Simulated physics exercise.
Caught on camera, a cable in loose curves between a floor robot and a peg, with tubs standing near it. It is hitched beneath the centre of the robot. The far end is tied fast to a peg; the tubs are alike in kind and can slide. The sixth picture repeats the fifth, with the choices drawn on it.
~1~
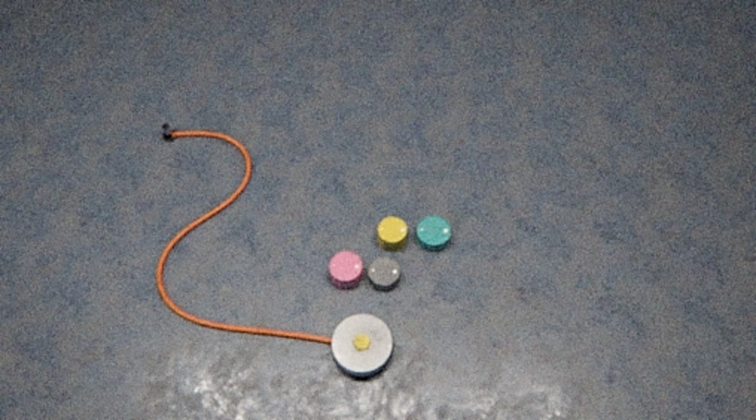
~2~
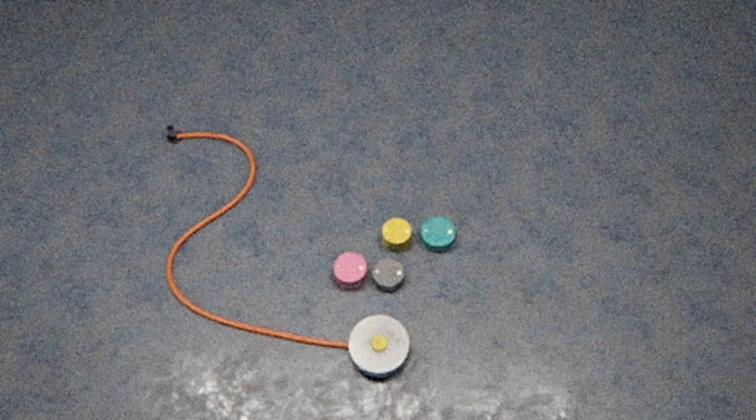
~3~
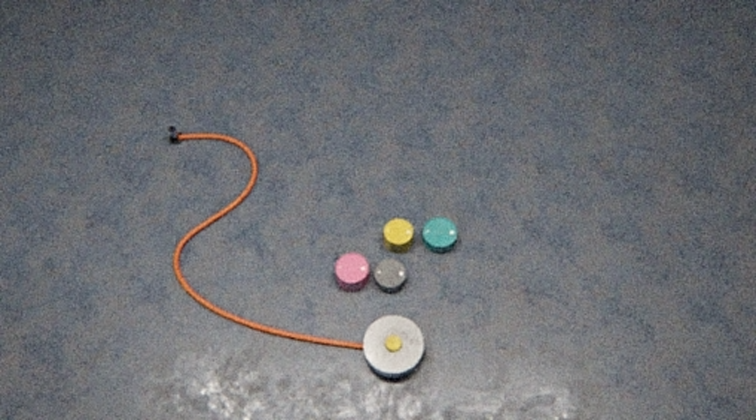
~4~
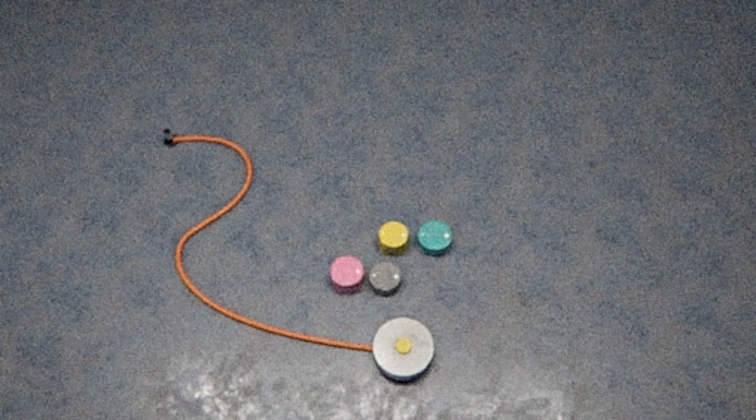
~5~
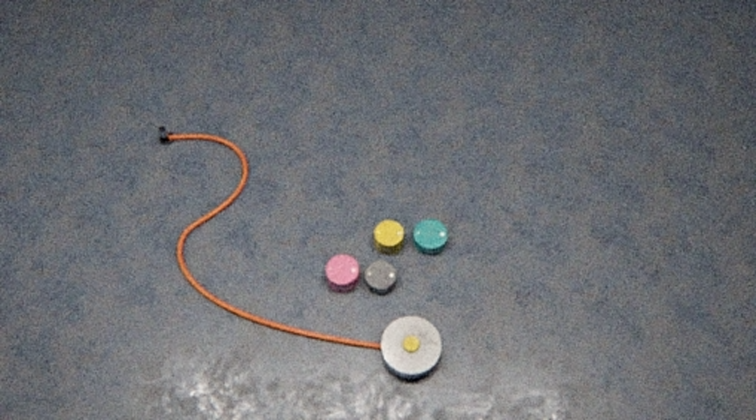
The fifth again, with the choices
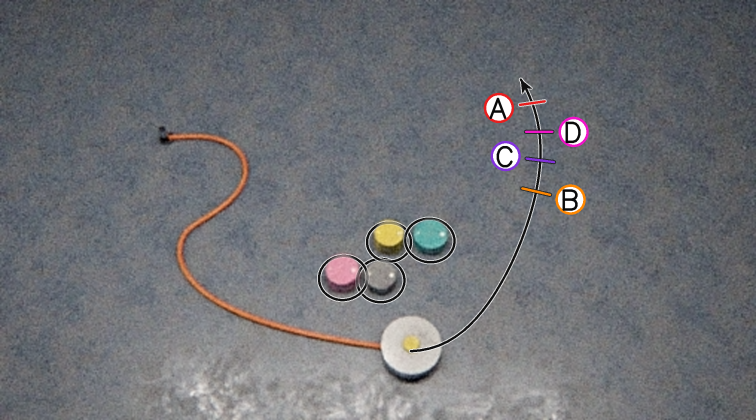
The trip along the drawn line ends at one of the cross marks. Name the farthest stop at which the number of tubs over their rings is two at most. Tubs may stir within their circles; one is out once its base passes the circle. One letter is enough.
The farthest stop within the limit is B.
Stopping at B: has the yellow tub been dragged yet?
By then, no.
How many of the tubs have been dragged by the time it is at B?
Two.
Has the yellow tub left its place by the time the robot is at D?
Yes.
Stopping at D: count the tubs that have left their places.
Four.
On the marked copy, A at (532, 103); B at (536, 192); C at (540, 160); D at (539, 132); the route from (411, 351) via (529, 218) to (521, 80).
Taking B. A third of the way, robot (483, 308).
Two thirds of the way, robot (520, 243).
When it is over, robot (538, 187); grey tub (380, 265); pink tub (348, 264); two over the rings.
As for the rest, A has four over the rings; C has four over the rings; D has four over the rings.
